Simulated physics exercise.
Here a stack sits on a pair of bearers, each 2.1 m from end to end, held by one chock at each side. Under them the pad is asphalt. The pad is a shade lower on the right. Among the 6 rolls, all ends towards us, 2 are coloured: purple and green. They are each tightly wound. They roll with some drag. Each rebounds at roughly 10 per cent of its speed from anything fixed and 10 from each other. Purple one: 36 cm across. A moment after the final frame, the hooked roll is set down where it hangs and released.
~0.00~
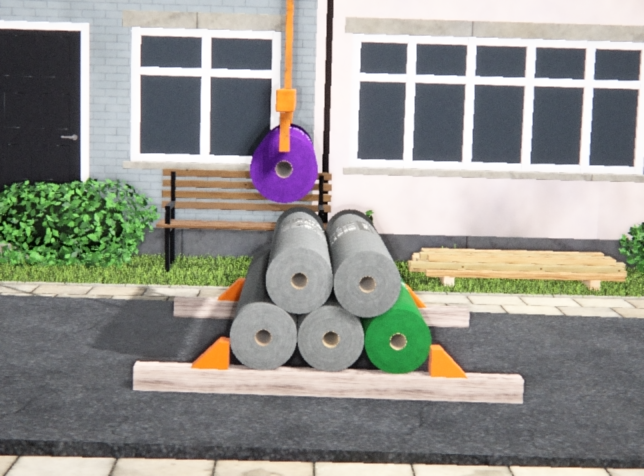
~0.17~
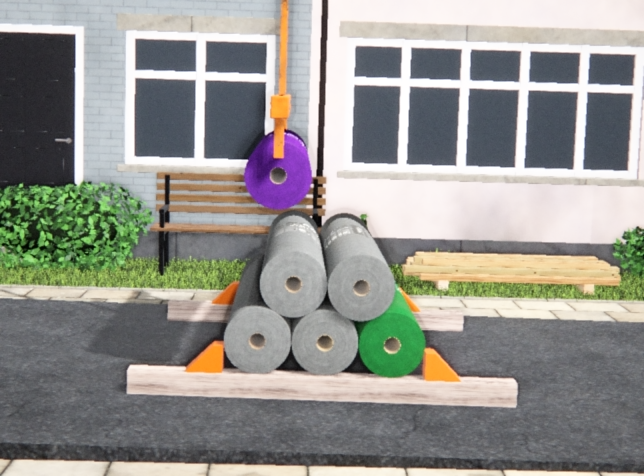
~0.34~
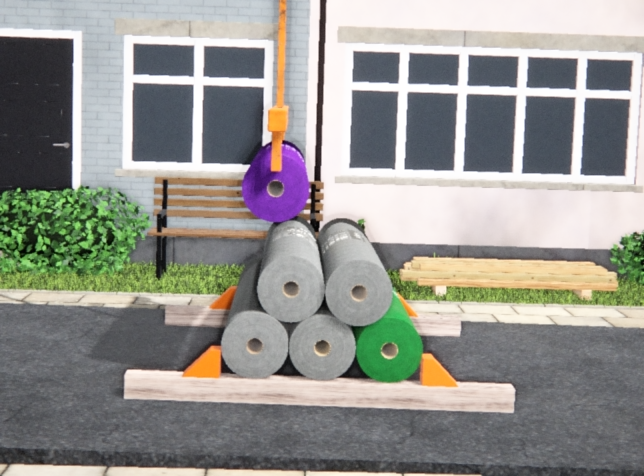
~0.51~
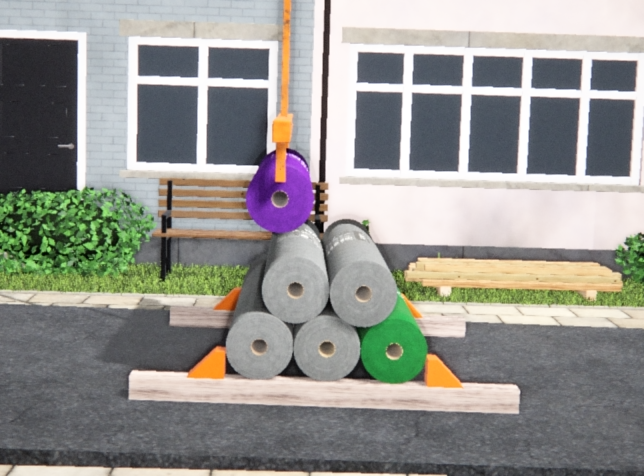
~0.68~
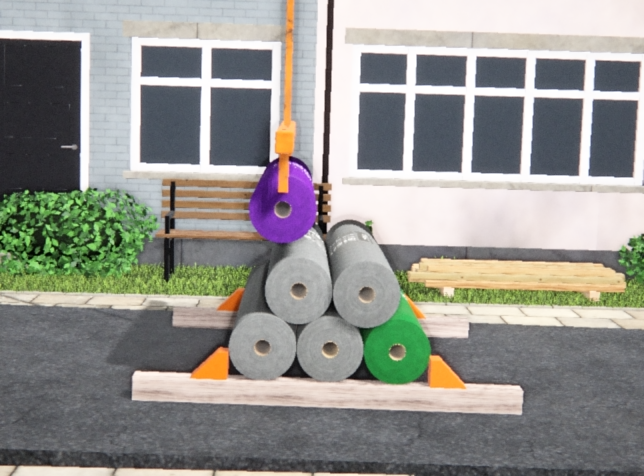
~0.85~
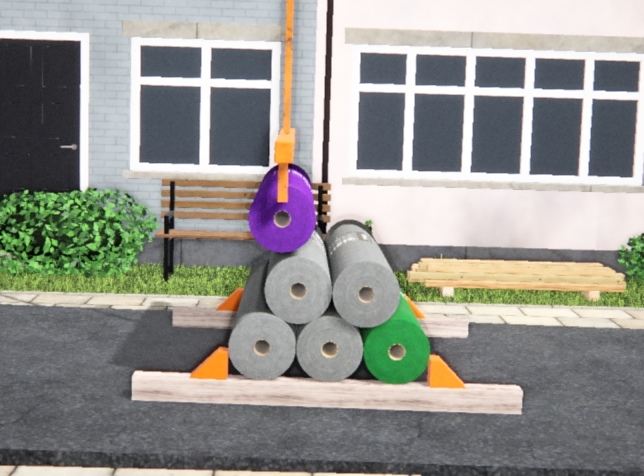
A stack of five rolls, four grey and one green, sat still between orange chocks on the asphalt while a purple roll hanging from an orange hoist was slowly lowered above its left side.
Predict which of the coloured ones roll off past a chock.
Once settled, the purple one tumbles away and the green one is kept back.
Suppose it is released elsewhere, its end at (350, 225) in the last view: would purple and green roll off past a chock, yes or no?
In that case, for purple it's false, for green false.
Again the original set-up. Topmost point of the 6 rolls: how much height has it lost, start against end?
60 cm.
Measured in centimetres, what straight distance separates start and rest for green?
Green shifts something like 0.
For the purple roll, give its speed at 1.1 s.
It's going at around 0.4 m/s.
After 1.1 s, purple is up on others, 25 cm inside the left chock, rolling left; green is on the bearers, 20 cm inside the right chock; 0 past a chock so far.
After 1.4 s, purple is up on others, 5 cm inside the left chock, rolling left; no change for green; 0 past a chock so far.
After 1.6 s, purple is beyond the left chock, rolling left; no change for green; 1 past a chock so far.
At rest (2.7 s), purple is beyond the left chock; green is on the bearers, 20 cm inside the right chock; 1 past a chock so far.
